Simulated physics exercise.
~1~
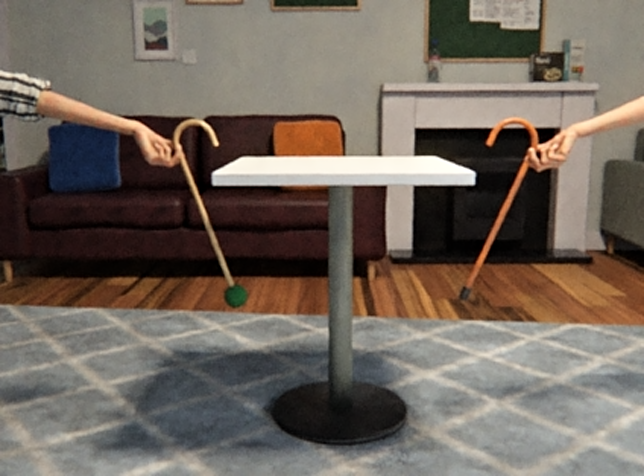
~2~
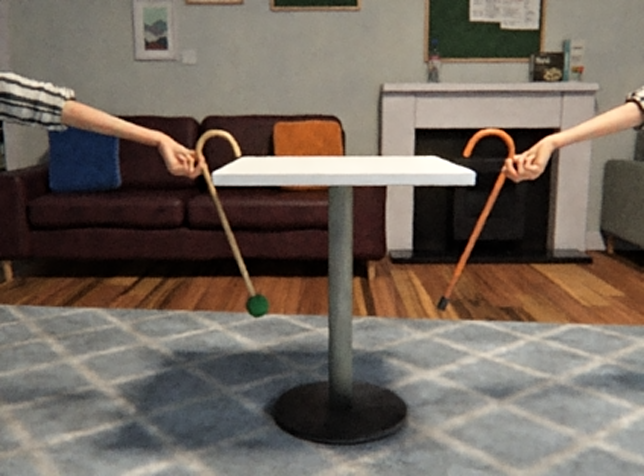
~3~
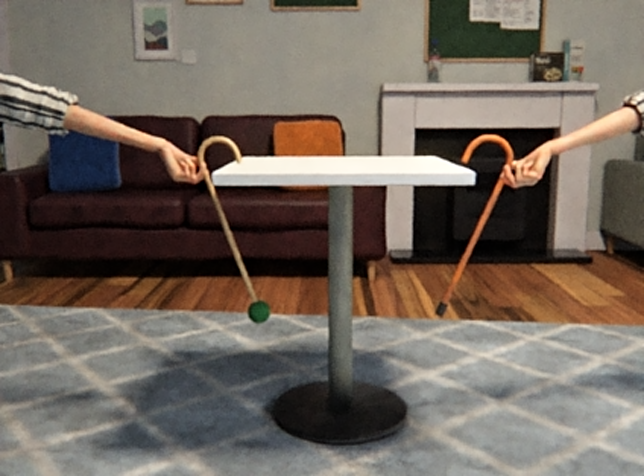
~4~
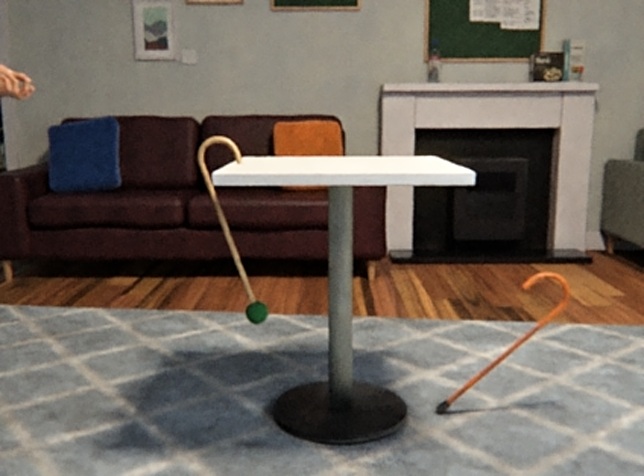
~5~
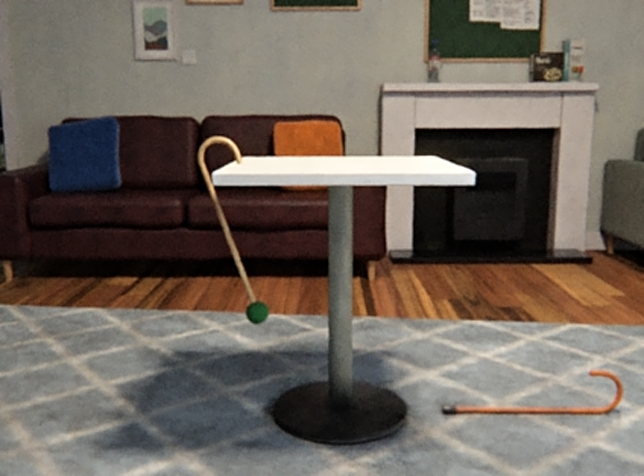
In a living room with a dark red sofa, a fireplace and a patterned blue-grey rug, a still, level view faces a white-topped pedestal table. A hand on the left holds a pale, crook-handled stick with a green ball-like end, while a hand on the right holds an orange cane. Both hands move inward and lower the crooks onto opposite edges of the tabletop. The hands then let go and draw back. The pale stick stays hooked on the left edge, but the orange cane slips off, tips over and ends lying flat on the rug.
